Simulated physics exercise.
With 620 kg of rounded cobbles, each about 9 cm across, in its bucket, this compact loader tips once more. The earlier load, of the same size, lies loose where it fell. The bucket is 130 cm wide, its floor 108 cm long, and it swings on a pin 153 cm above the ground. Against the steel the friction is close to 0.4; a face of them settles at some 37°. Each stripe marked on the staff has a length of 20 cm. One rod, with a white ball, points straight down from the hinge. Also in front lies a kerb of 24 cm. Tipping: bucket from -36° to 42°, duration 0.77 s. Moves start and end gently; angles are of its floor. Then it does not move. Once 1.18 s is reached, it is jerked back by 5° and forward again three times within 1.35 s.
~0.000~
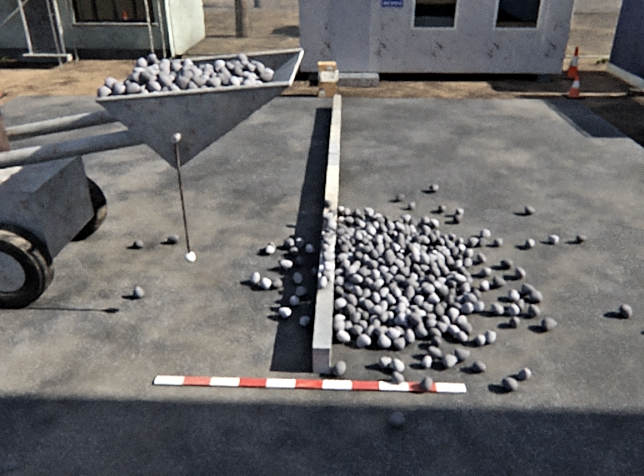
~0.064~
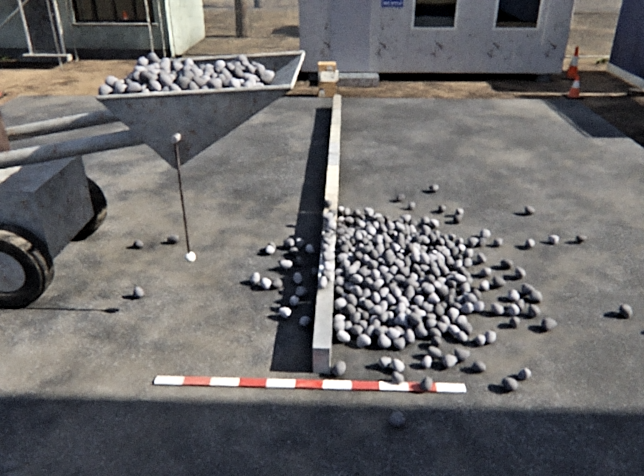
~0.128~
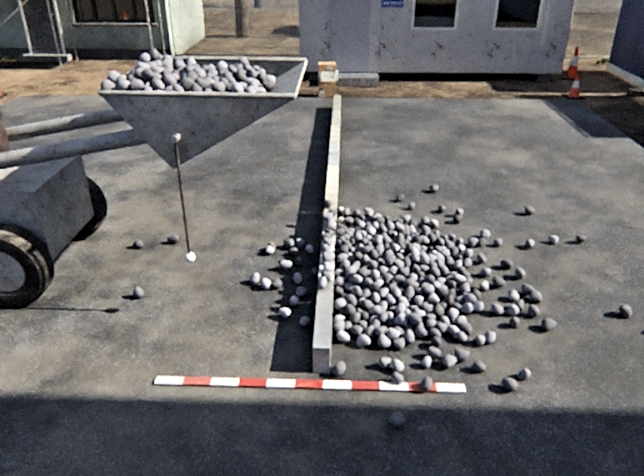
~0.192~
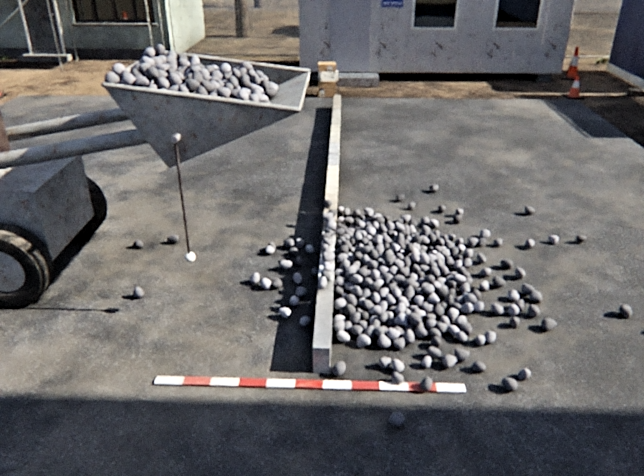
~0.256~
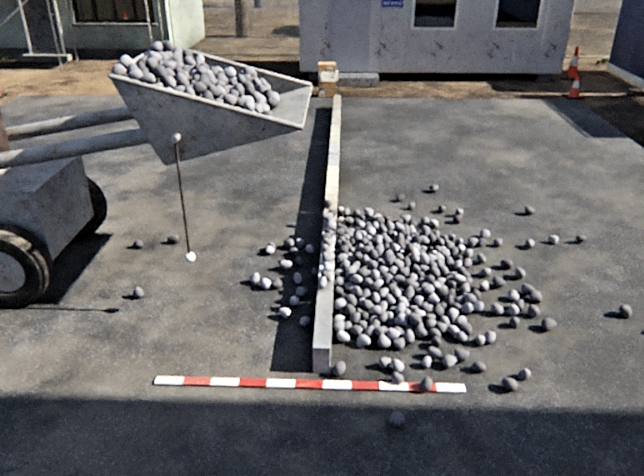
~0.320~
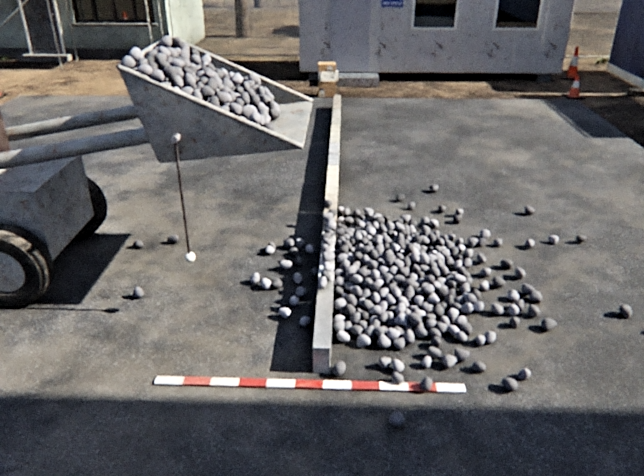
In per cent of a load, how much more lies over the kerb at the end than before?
Some 44 per cent more.
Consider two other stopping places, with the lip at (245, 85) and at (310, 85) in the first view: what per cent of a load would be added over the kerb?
Around 10 percent, then around 65 percent.
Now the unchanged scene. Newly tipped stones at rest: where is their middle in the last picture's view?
Near (316, 259).
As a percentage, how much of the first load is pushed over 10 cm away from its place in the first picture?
10 %.
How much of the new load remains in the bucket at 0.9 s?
Close to 75 in a hundred.
After 0.6 s the floor is at 30°; in per cent of one load, 100 in the bucket, 7 on this side of the kerb, 94 over the kerb; the foremost stones are at (567, 268).
After 0.9 s the floor is at 42°; in per cent of one load, 77 in the bucket, 29 on this side of the kerb, 94 over the kerb; the foremost stones are at (567, 268).
After 3.0 s the floor is at 42°; in per cent of one load, 0 in the bucket, 62 on this side of the kerb, 138 over the kerb; the foremost stones are at (562, 260).
After 5.8 s the floor is at 42°; in per cent of one load, 0 in the bucket, 62 on this side of the kerb, 138 over the kerb; the foremost stones are at (562, 260). Net gain over the kerb, 44.
